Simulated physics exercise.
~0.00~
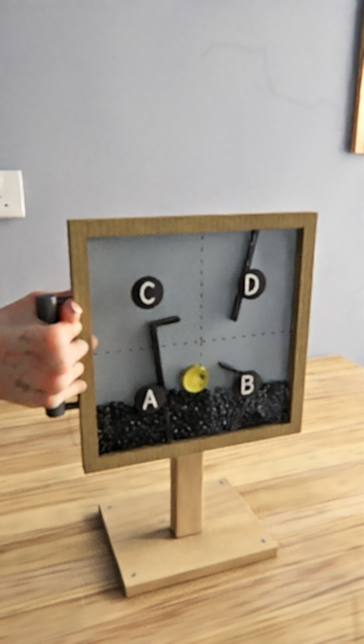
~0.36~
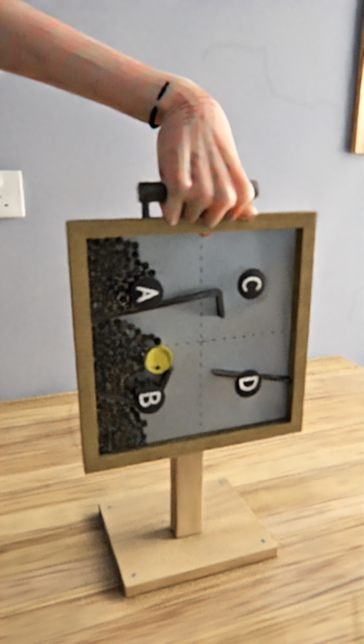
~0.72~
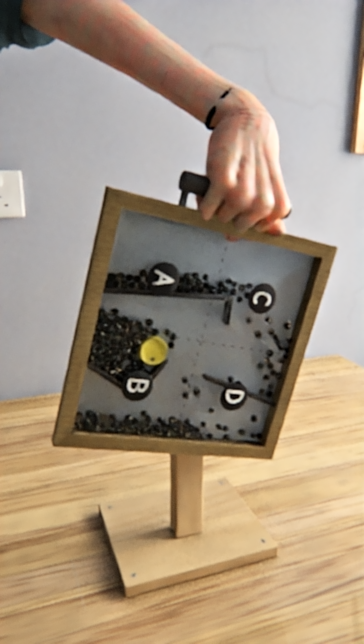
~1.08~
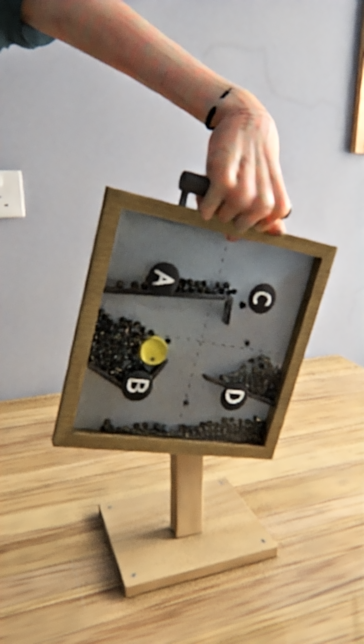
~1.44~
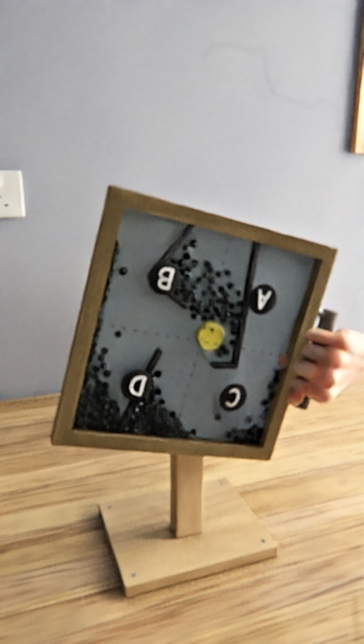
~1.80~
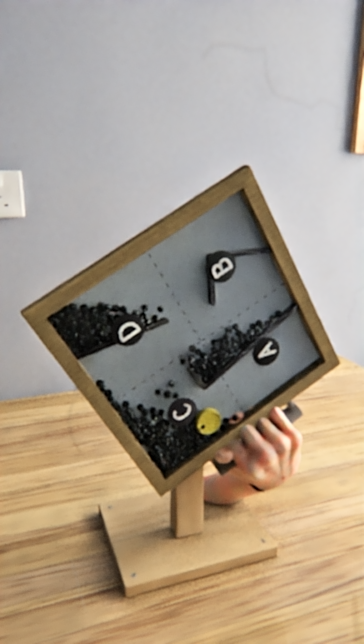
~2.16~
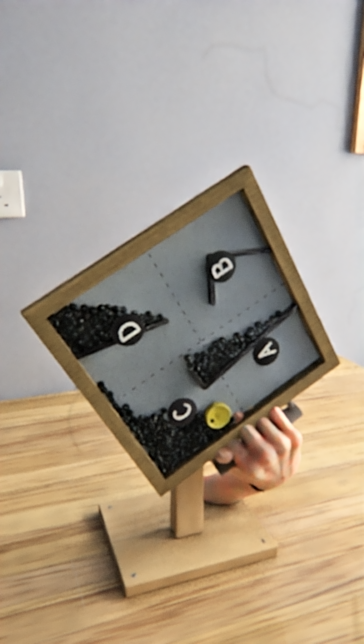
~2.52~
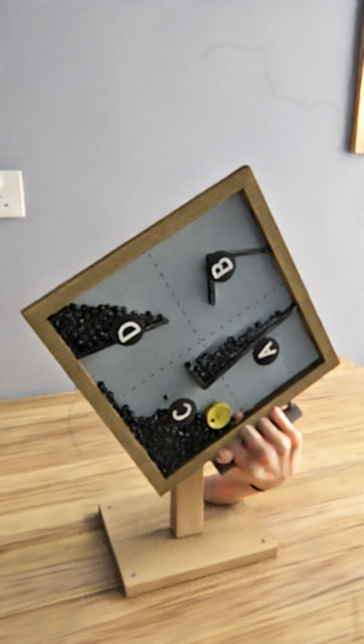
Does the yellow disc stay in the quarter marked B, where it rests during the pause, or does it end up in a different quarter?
It ends up in a different quarter. The yellow disc leaves B as the case is turned further and comes to rest in the quarter marked C, near the lower edge of the tilted case.
